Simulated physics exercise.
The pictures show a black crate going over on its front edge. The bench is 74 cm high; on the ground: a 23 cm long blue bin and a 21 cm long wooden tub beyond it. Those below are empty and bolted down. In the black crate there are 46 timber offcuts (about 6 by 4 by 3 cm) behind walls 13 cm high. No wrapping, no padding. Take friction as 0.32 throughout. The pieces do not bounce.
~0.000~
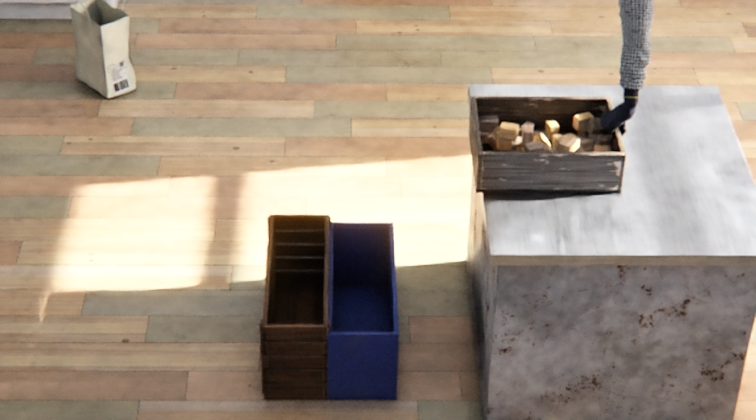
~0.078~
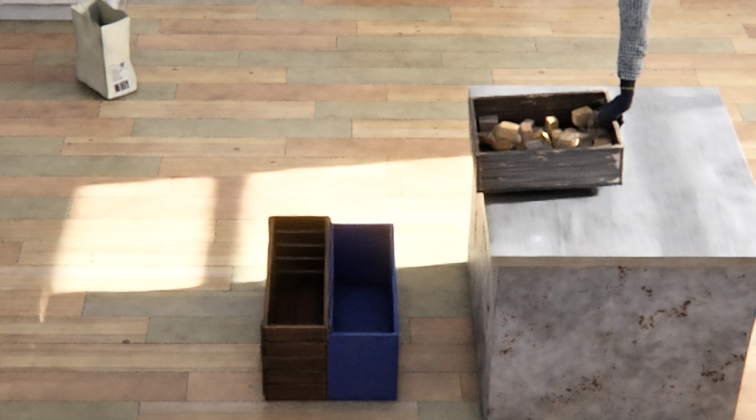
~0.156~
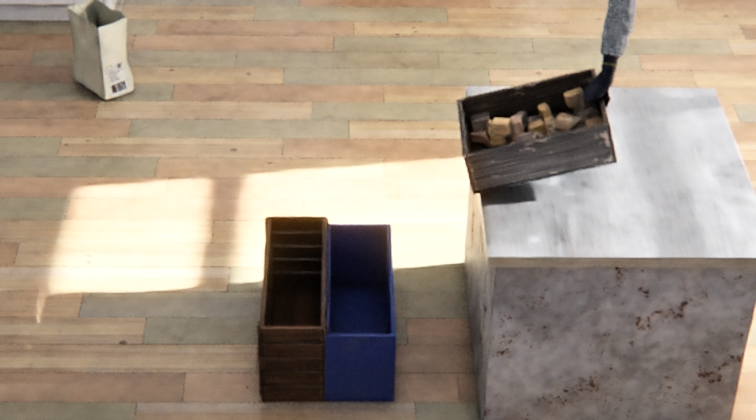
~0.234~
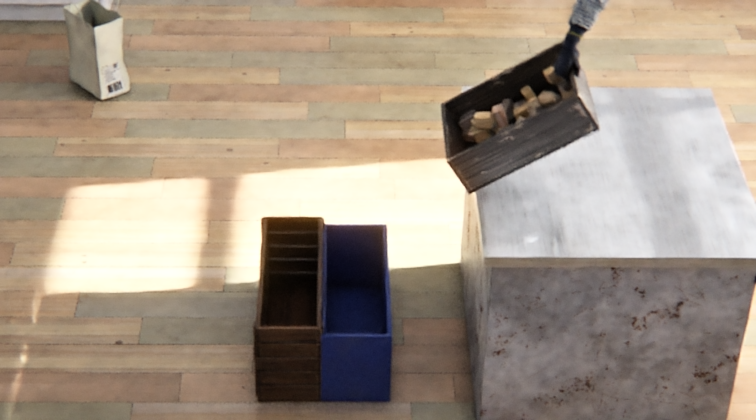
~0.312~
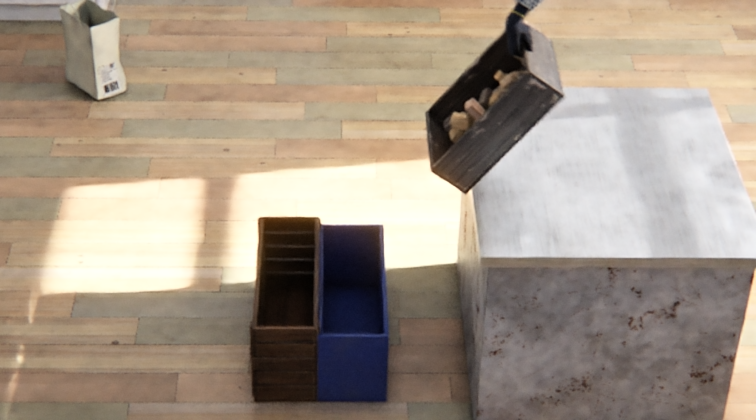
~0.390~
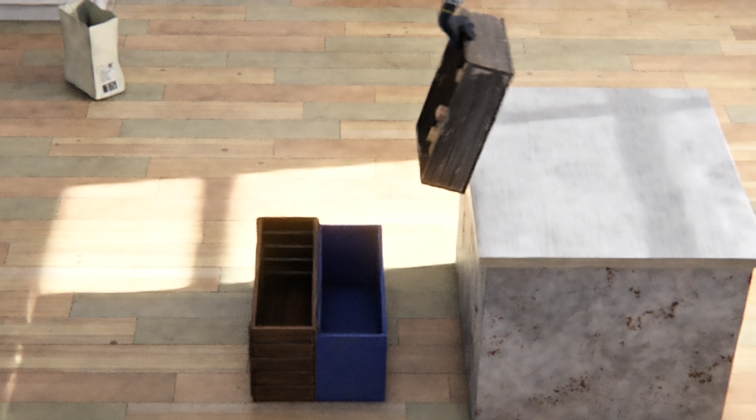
A gloved hand tilts a black crate of wooden blocks steeply leftward at the bench's edge.
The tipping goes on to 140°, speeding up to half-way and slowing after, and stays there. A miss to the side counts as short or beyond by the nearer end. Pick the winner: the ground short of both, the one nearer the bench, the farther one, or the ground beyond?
Look in the first one, the blue bin.
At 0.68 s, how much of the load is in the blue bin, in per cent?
About 0 per cent.
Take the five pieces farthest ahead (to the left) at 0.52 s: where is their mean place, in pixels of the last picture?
At about (393, 68).
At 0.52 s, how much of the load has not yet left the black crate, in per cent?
Some 100 per cent.
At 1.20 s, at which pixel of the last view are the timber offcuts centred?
Near (329, 336).
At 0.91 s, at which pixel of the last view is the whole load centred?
At about (329, 331).
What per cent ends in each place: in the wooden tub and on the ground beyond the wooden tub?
About 15 and 30 per cent.
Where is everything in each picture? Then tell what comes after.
In the first picture (we follow the rim corner now nearest the camera), black crate at (483, 153); blue bin at (332, 333); tilt 0°; nothing out yet.
In the second picture, black crate at (480, 154); tilt 4°.
In the third picture, black crate at (467, 155); tilt 16°.
In the fourth picture, black crate at (450, 159); tilt 32°.
In the fifth picture, black crate at (433, 167); tilt 53°.
In the sixth picture, black crate at (421, 179); blue bin at (321, 335); tilt 74°; nothing out yet.
After 0.52 s, tilt 109°; 45 still in the black crate and 1 in the air.
After 0.68 s, tilt 137°; 10 still in the black crate and 36 in the air.
After 0.91 s, tilt 140°; 18 in the blue bin, 8 in the wooden tub, 1 on the ground short of the blue bin, 12 on the ground beyond the wooden tub and 7 in the air.
When it is over (at 1.20 s), 22 in the blue bin, 8 in the wooden tub, 2 on the ground short of the blue bin and 14 on the ground beyond the wooden tub.
